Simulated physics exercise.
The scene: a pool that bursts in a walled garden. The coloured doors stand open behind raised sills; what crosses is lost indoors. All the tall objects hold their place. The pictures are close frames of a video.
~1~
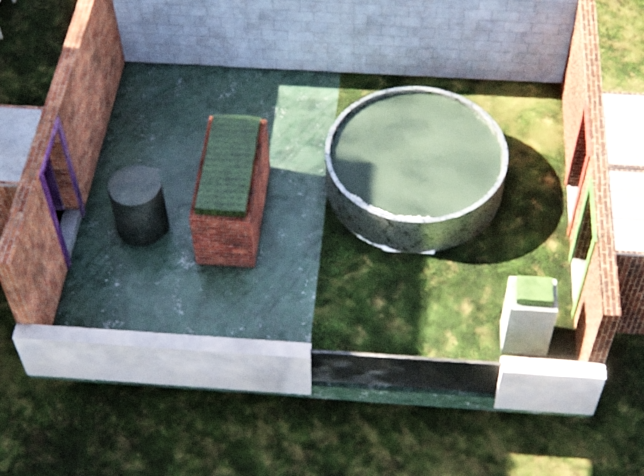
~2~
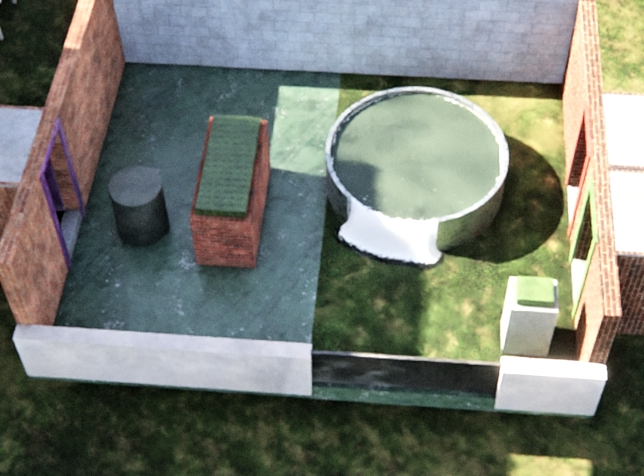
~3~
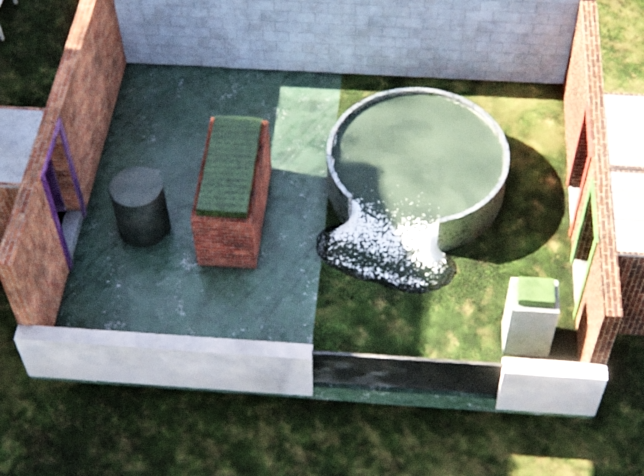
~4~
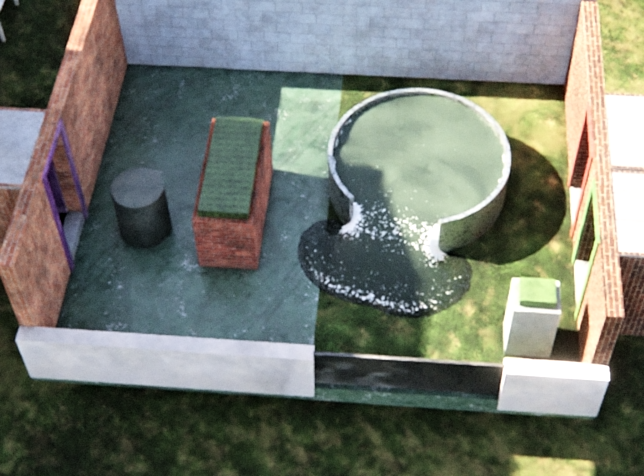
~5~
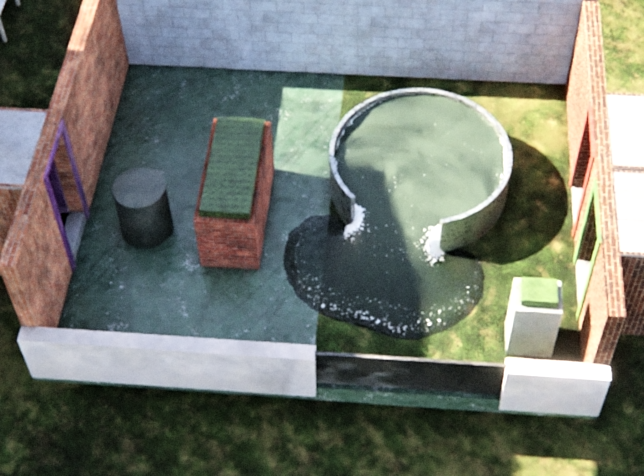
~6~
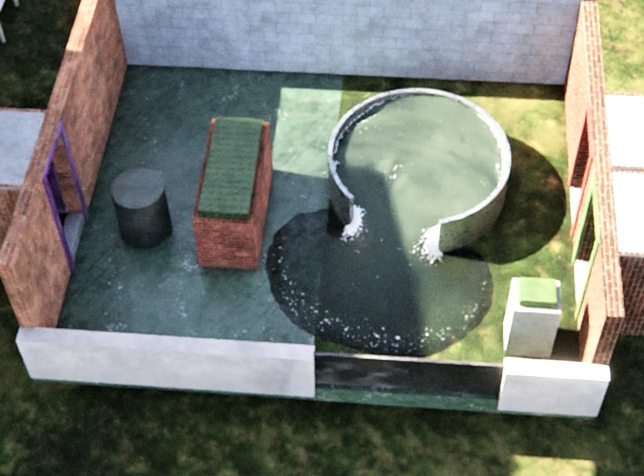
A round tank in a walled garden bursts at its front, and dark water spreads outward.
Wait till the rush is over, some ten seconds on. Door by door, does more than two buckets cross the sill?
The red door lets in a lot; the purple door admits no more than that; the green door admits no more than that.
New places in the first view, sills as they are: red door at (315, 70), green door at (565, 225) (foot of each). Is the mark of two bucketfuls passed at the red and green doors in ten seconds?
Then: The red one stays under; the green one holds.
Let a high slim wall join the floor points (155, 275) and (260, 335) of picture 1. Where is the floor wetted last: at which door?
Last comes the red one.
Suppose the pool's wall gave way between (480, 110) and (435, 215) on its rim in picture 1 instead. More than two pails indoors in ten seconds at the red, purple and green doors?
In short: Red floods; purple takes less; green floods.
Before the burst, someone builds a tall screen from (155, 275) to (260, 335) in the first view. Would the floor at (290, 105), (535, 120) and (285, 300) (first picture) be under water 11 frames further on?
As listed: Not flooded, clear, covered.
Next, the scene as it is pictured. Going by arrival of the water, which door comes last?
I say the one in red.
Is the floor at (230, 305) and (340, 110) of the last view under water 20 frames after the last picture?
In that order: Wet, no water.
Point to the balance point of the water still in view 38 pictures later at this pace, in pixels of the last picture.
Close to (326, 251).
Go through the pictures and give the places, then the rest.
The round tank at (416, 155) is whole and still, in the first picture.
Water pours out at (389, 236) and has run to (341, 231), in the second picture.
The front is at (449, 275), out from the gap at (390, 239), in the third picture.
The front is at (305, 261), out from the gap at (391, 241), in the fourth picture.
The front is at (421, 333), out from the gap at (393, 241), in the fifth picture.
Water pours out at (391, 241) and has run to a hidden place, in the sixth picture.
A moment on, water covers 25 % of the floor; the red door not reached, the purple door not reached, the green door not reached.
Next, water covers 35 % of the floor; the red door not reached, the purple door not reached, the green door not reached.
Then, water covers 50 % of the floor; the red door not reached, the purple door wet at the sill, nothing in, the green door wet at the sill, nothing in.
Later, water covers 80 % of the floor; the red door under two buckets in, the purple door under two buckets in, the green door wet at the sill, nothing in.
In the end, water covers 100 % of the floor; the red door over two buckets in, the purple door under two buckets in, the green door wet at the sill, nothing in.
